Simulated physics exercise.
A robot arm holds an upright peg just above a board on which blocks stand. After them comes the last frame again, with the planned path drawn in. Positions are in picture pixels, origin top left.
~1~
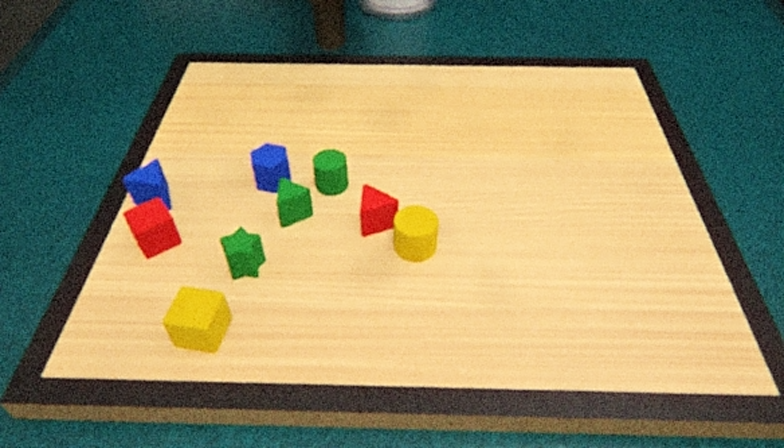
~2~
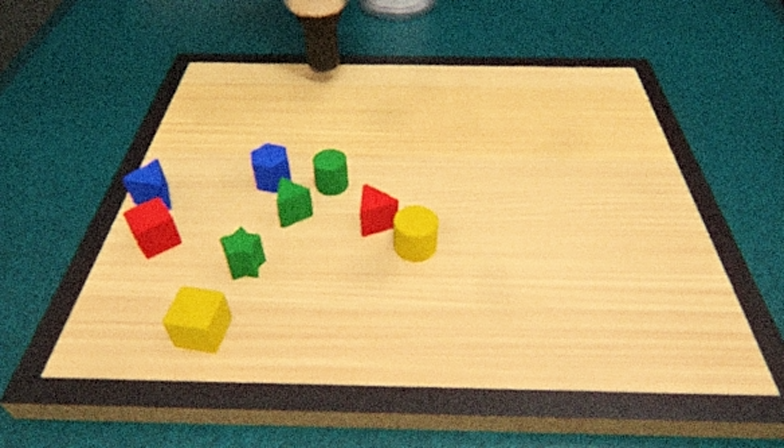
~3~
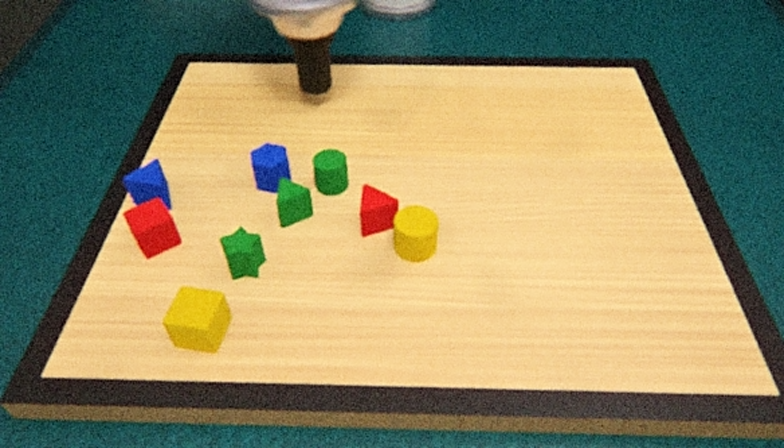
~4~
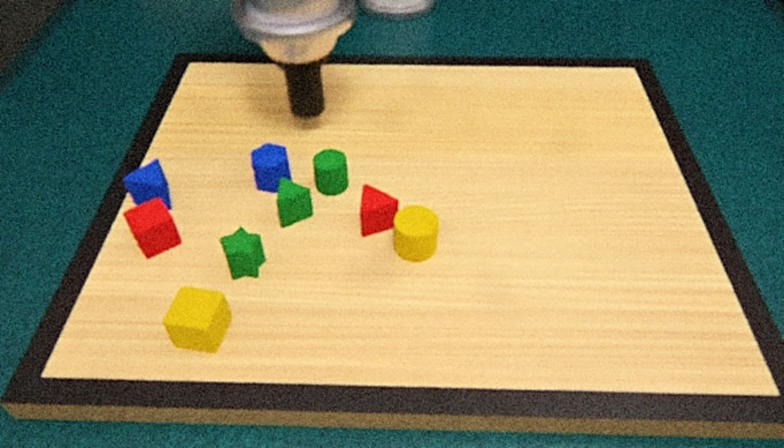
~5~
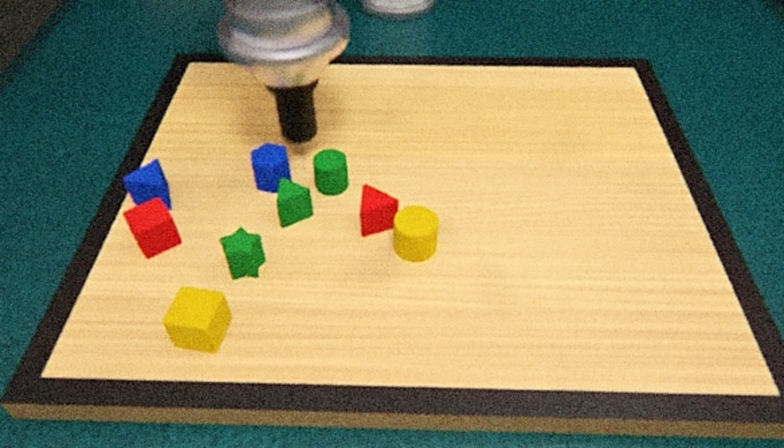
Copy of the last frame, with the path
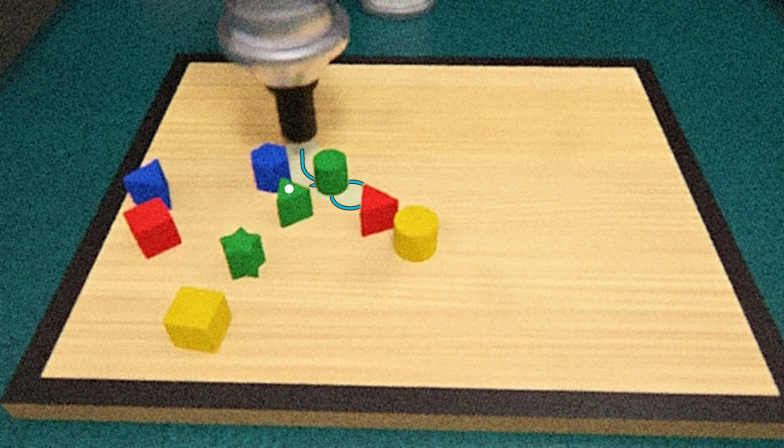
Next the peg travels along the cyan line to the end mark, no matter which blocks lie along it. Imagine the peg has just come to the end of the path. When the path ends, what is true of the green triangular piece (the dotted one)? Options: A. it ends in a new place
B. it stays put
Choice B: It stays put.
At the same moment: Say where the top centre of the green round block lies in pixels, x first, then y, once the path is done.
Close to (384, 178).
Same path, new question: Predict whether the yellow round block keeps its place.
The push reaches it.
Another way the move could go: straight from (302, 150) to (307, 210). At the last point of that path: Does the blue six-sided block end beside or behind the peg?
In short: Yes.
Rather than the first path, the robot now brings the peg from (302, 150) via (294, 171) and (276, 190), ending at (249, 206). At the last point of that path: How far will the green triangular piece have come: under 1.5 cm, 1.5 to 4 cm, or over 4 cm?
Final distance: Less than 1.5 cm.
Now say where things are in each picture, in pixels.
In the first frame, peg's lower end (331, 43); blue six-sided block (269, 154); green triangular piece (289, 189); green round block (329, 158); red triangular piece (375, 197); yellow round block (416, 220).
In the second frame, peg (324, 65); blocks still.
In the third frame, peg (316, 87); blocks still.
In the fourth frame, peg (308, 110); blocks still.
In the fifth frame, peg (300, 134); blue six-sided block (269, 154); green triangular piece (289, 189); green round block (329, 158); red triangular piece (375, 197); yellow round block (416, 220).
Drawn move, from (302, 150) by way of (304, 170) and (325, 184) to (351, 195); the dot is on the green triangular piece.
What follows on the original path. Halfway along, peg (310, 162); blue six-sided block (266, 160), turned 30° clockwise; green round block (340, 164).
At the end, peg (350, 178); blue six-sided block (266, 160), turned 30° clockwise; green triangular piece still; green round block (384, 178); red triangular piece (389, 205), turned 40° clockwise; yellow round block (424, 229).
